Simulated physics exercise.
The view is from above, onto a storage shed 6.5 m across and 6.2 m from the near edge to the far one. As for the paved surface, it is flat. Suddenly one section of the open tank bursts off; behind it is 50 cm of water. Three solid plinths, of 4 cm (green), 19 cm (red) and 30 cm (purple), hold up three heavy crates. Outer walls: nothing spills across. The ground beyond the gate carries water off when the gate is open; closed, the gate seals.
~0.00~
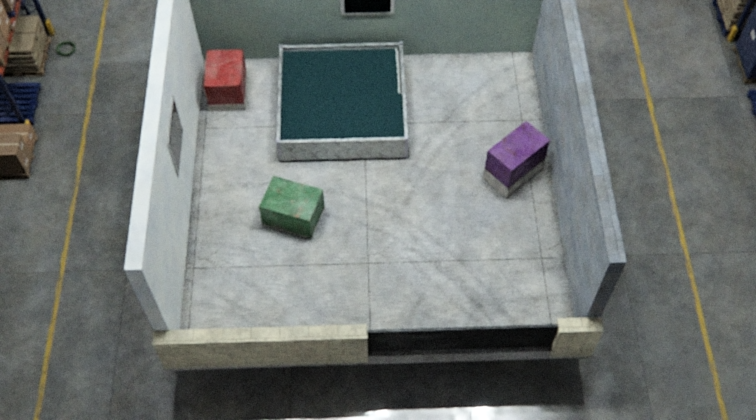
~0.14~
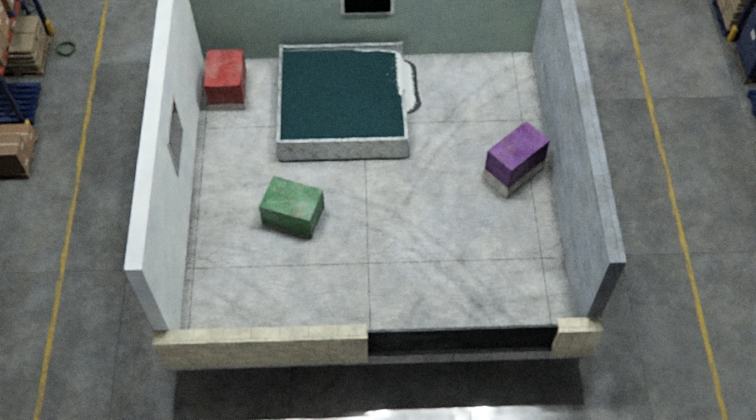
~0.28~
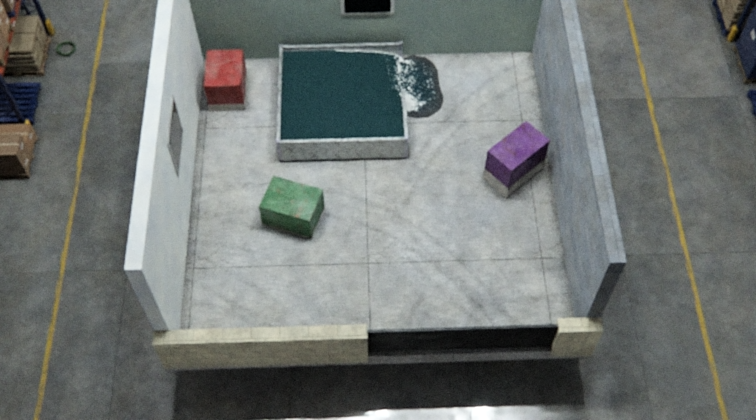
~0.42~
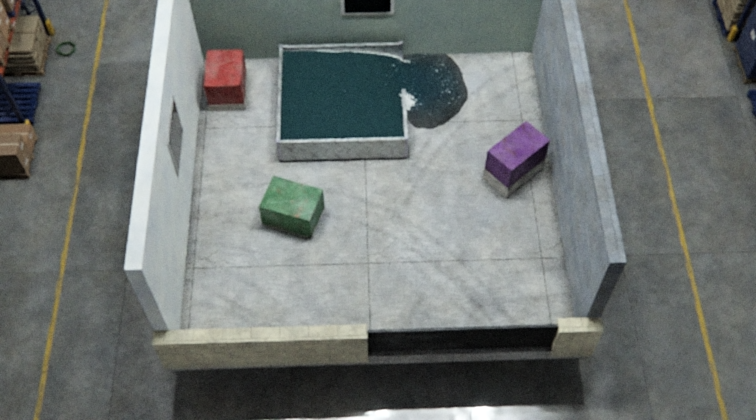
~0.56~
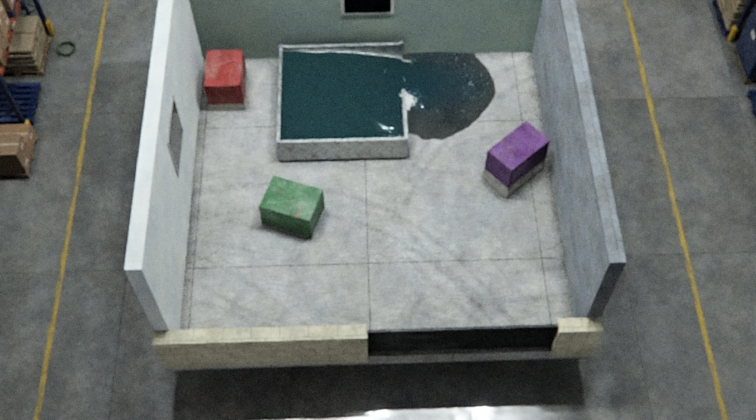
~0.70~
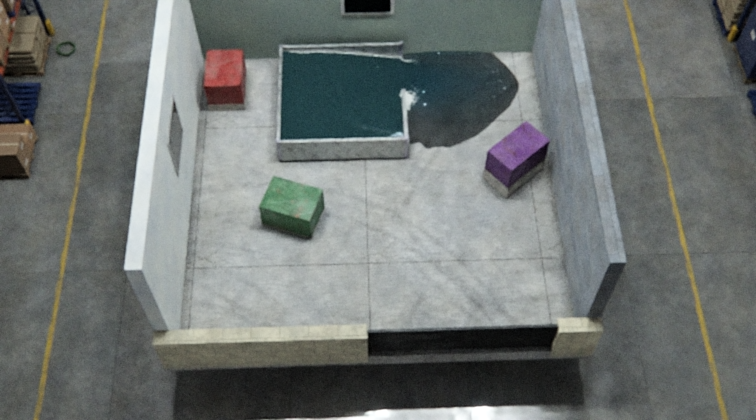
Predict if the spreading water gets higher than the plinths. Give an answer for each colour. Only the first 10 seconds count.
I would say the green crate ends up wet, the red crate remains dry, the purple crate ends up wet.
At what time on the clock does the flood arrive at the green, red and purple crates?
Green at 4.0 s, red at 4.5 s, purple at 1.2 s.
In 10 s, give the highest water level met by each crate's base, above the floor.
Topping out, green sees 10, red sees 8 and purple sees 40, all in cm.
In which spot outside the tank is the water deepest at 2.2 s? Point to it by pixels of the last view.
Near (523, 68).
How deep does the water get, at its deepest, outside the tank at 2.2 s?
Max depth: About 39 centimetres.
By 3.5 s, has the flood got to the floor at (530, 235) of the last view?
Awash.
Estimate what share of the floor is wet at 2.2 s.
I'd guess around 20 %.
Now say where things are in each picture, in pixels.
The open tank at (342, 93) is whole and still, 50 cm deep, in the first picture.
Water pours out at (400, 80) and has run 0.6 m, to (410, 110); deepest outside 24 cm, 50 cm at the open tank's back, in the second picture.
Water pours out at (400, 81) and has run 0.8 m, to (429, 112); deepest outside 26 cm, 50 cm at the open tank's back, in the third picture.
The front is at (462, 99), 1.2 m from the gap at (400, 82); 1.7 m2 of floor is under water; 50 cm left at the back of the open tank, in the fourth picture.
Water pours out at (400, 81) and has run 1.7 m, to (490, 93); deepest outside 28 cm, 50 cm at the open tank's back, in the fifth picture.
The front is at (513, 85), 2.2 m from the gap at (400, 82); 3.4 m2 of floor is under water; 50 cm left at the back of the open tank, in the sixth picture.
After 1.4 s water covers 15 % of the floor and is deepest (40 cm) near (530, 54); green plinth not reached, red plinth not reached, purple plinth reached.
After 2.2 s water covers 20 % of the floor and is deepest (39 cm) near (523, 68); green plinth not reached, red plinth not reached, purple plinth reached.
After 3.5 s water covers 35 % of the floor and is deepest (38 cm) near (526, 150); green plinth not reached, red plinth not reached, purple plinth reached.
After 6.0 s water covers 70 % of the floor and is deepest (22 cm) near (537, 97); green plinth reached, red plinth reached, purple plinth reached.
After 10.0 s water covers 95 % of the floor and is deepest (14 cm) near (526, 150); highest at the green plinth 10 cm, highest at the red plinth 8 cm, highest at the purple plinth 40 cm.
